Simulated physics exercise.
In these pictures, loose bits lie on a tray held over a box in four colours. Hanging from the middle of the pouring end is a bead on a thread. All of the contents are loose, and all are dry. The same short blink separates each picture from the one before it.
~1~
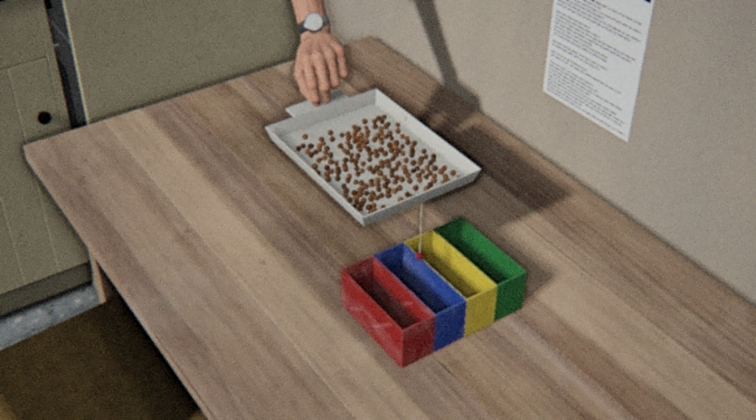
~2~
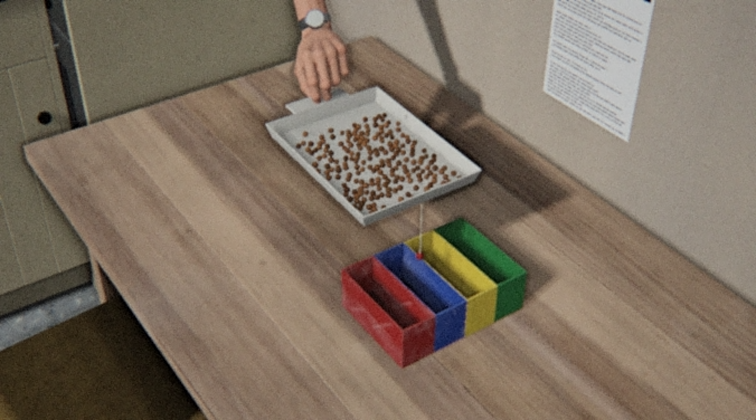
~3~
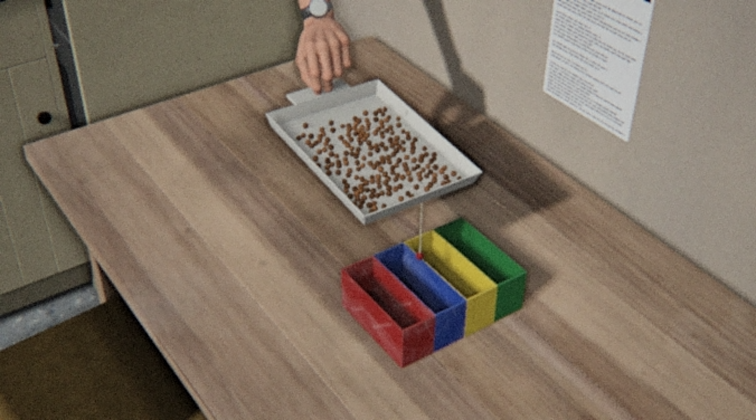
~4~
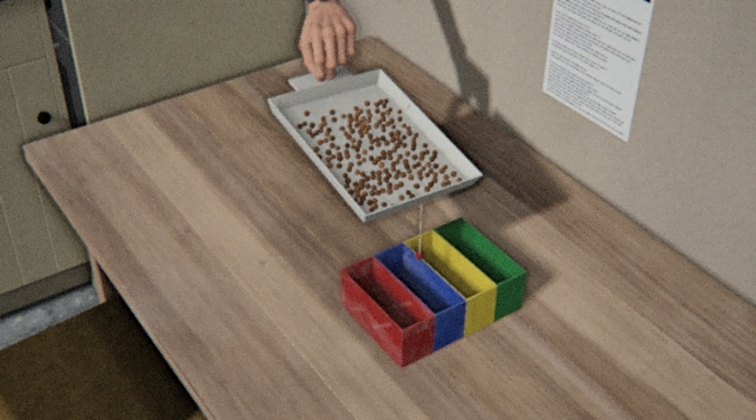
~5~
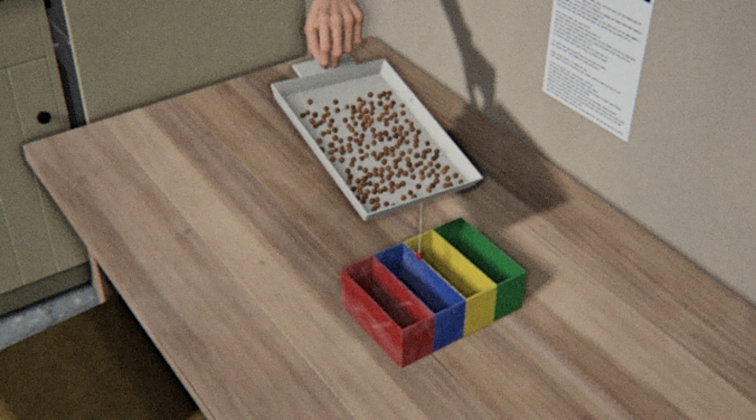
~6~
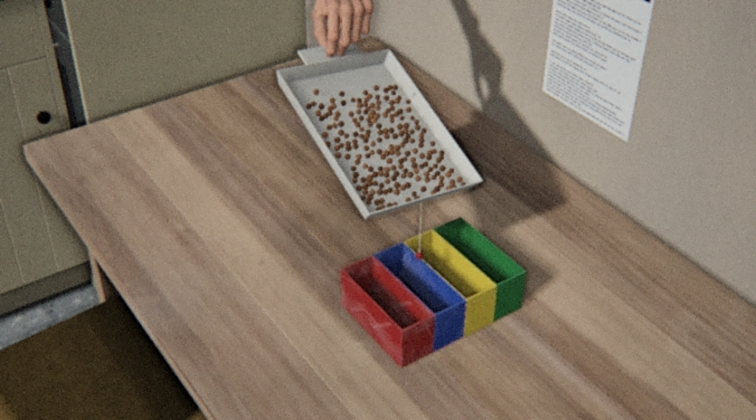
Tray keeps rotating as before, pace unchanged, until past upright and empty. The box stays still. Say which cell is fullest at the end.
The green cell is fullest at the end.
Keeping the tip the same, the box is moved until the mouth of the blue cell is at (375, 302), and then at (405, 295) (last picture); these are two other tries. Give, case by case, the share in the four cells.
Result: 10 % and 50 %.
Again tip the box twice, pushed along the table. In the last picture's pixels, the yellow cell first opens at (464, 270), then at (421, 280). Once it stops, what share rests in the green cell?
60 %, then 30 %.
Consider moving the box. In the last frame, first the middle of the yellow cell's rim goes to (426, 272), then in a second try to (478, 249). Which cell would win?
In order of the tries: The green cell and yellow.
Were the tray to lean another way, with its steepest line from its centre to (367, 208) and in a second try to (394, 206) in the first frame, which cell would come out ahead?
First aim: The cell in red. Second aim: Red.
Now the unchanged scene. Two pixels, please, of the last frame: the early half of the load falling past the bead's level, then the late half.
Earlier half at (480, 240), later half at (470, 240).
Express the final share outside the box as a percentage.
I'd say around 10 per cent.
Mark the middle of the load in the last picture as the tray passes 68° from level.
The load is centred about (451, 189).
Soon after the last picture, tray tipped steeply; most on the tray; a stray few in the green cell; about a quarter falling or outside the box.
A little later, tray tipped past a quarter turn; a small part on the tray; about half in the green cell; about a quarter in the yellow cell; a stray few in the blue cell; about a quarter falling or outside the box.
Later still, tray tipped past a quarter turn; about two thirds in the green cell; about a quarter in the yellow cell; a stray few in the blue cell; a small part falling or outside the box.
At rest, tray tipped past a quarter turn; about two thirds in the green cell; about a quarter in the yellow cell; a stray few in the blue cell; none in the red cell; a small part outside the box.
